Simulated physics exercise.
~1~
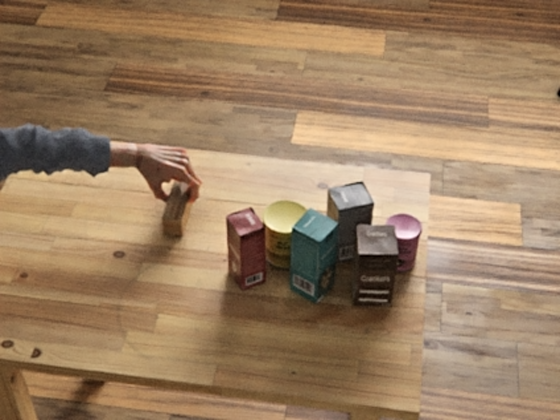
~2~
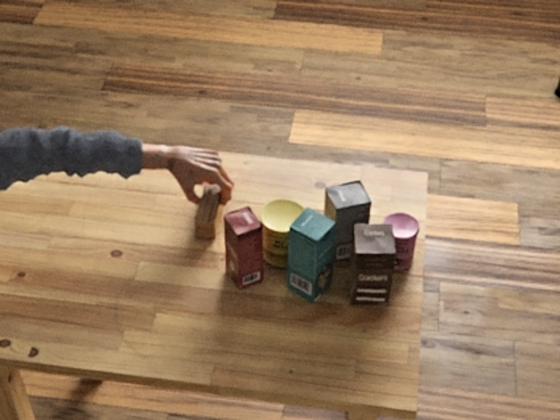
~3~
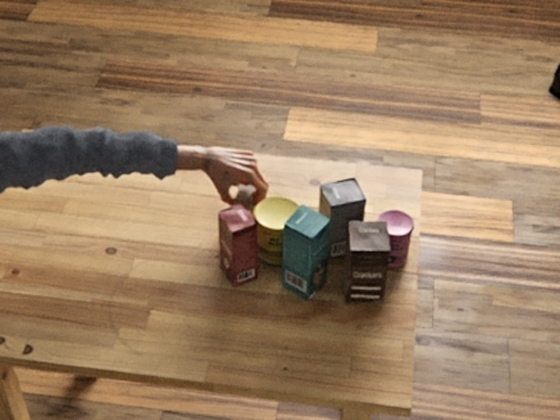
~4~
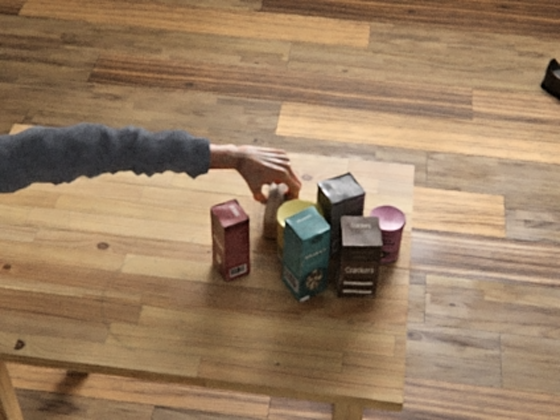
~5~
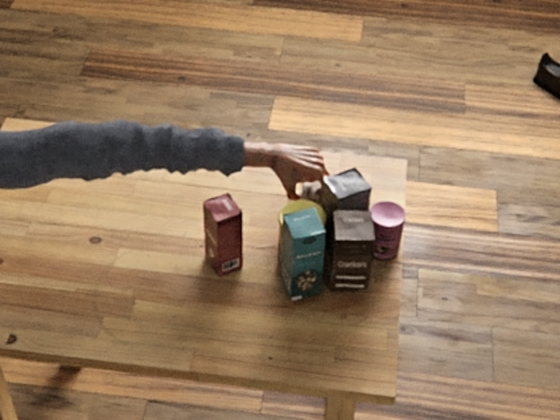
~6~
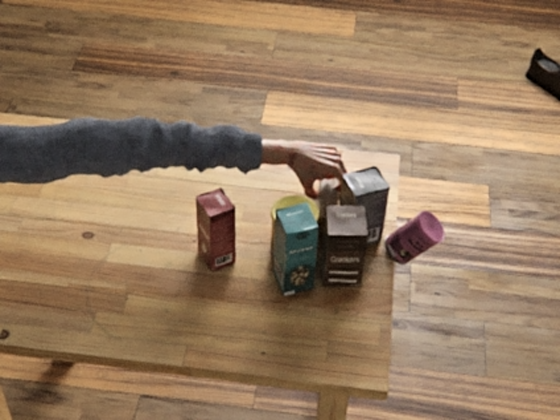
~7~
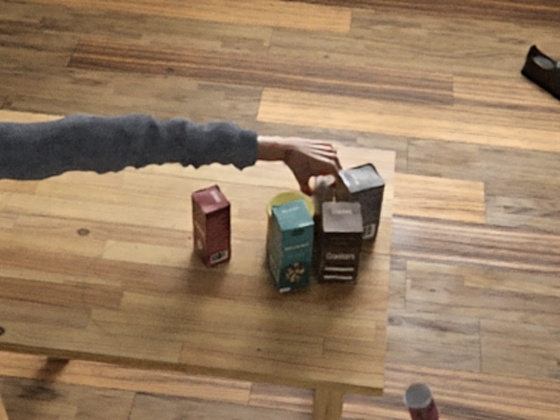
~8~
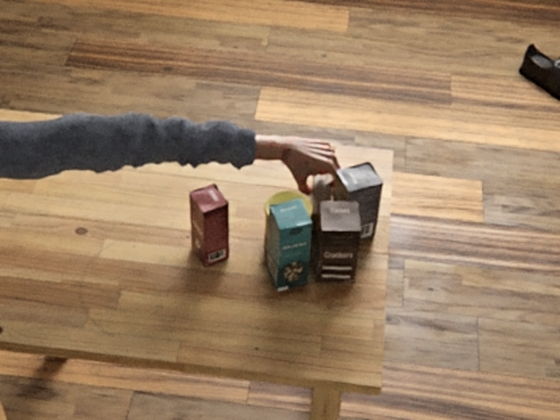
In the video, a hand slides a small block rightward across a wooden table into a cluster of cartons and tins, shifting the yellow tin and grey carton until the pink tin tips off the right edge and falls, while the red, turquoise and brown cartons remain standing with the others.
